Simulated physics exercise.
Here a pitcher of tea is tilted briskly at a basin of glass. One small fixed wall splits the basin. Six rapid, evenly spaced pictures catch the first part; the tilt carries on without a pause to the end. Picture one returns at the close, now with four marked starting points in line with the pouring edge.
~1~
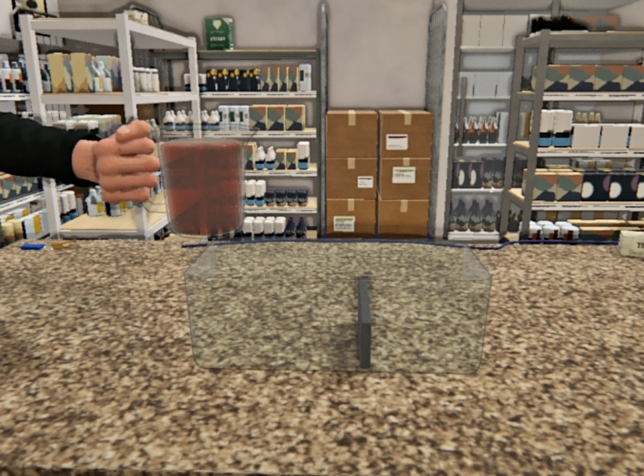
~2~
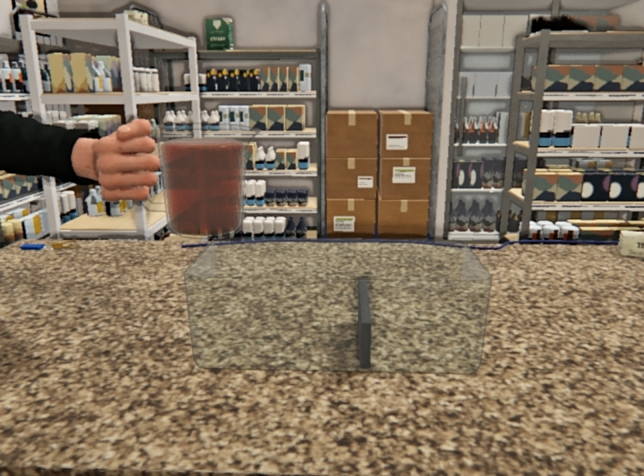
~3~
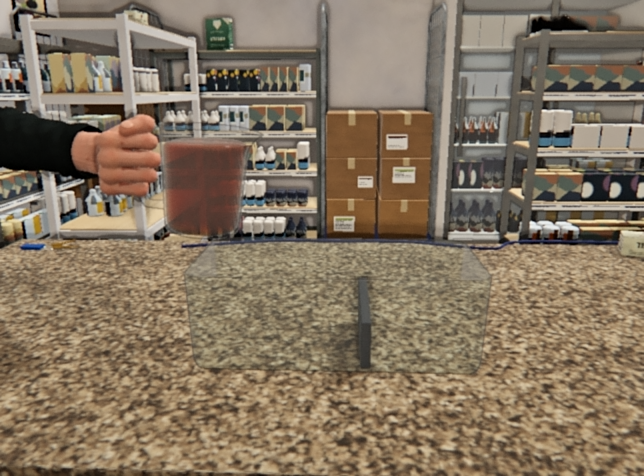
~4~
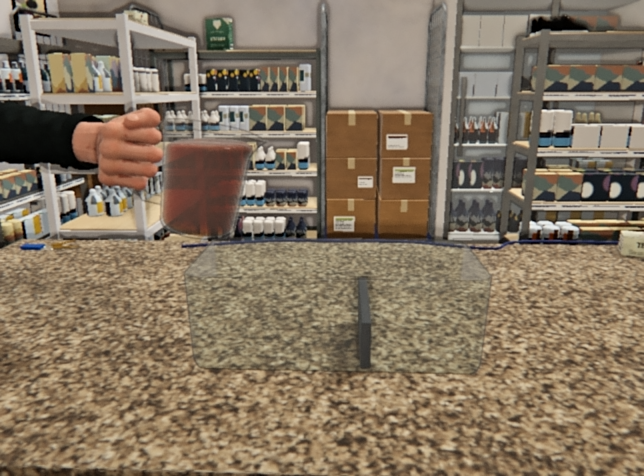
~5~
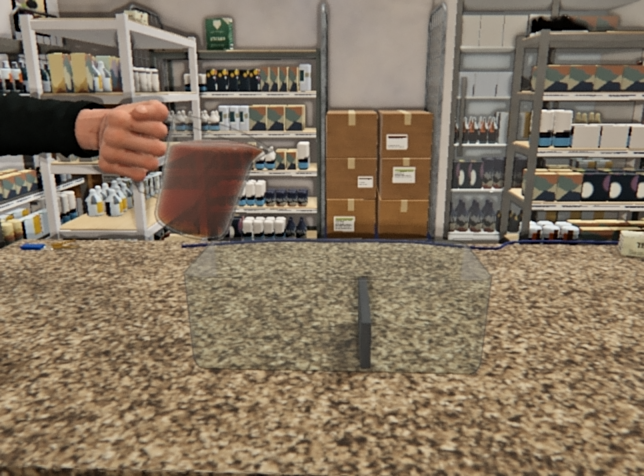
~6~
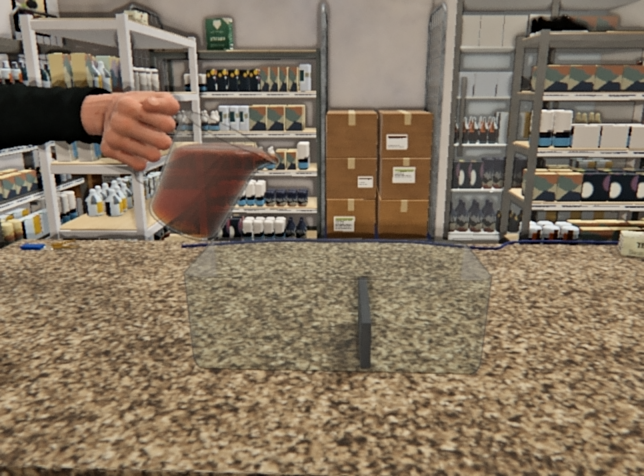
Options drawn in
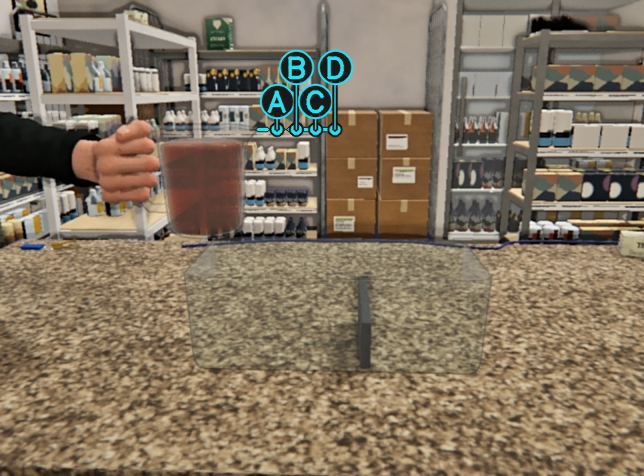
A hand tilting a clear pitcher of reddish-brown tea rightward above a glass basin on a speckled counter, liquid reaching the lip.
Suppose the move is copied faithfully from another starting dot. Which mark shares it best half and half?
The answer is spot C.
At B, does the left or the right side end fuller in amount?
The left one.
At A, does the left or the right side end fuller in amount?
The left side.
In cyan, A at (277, 129); B at (296, 129); C at (315, 129); D at (335, 129).
If A is chosen, about 96 % ends left of the wall and 3 % right of it.
If B is chosen, about 87 % ends left of the wall and 12 % right of it.
If C is chosen, about 49 % ends left of the wall and 51 % right of it.
If D is chosen, about 16 % ends left of the wall and 84 % right of it.
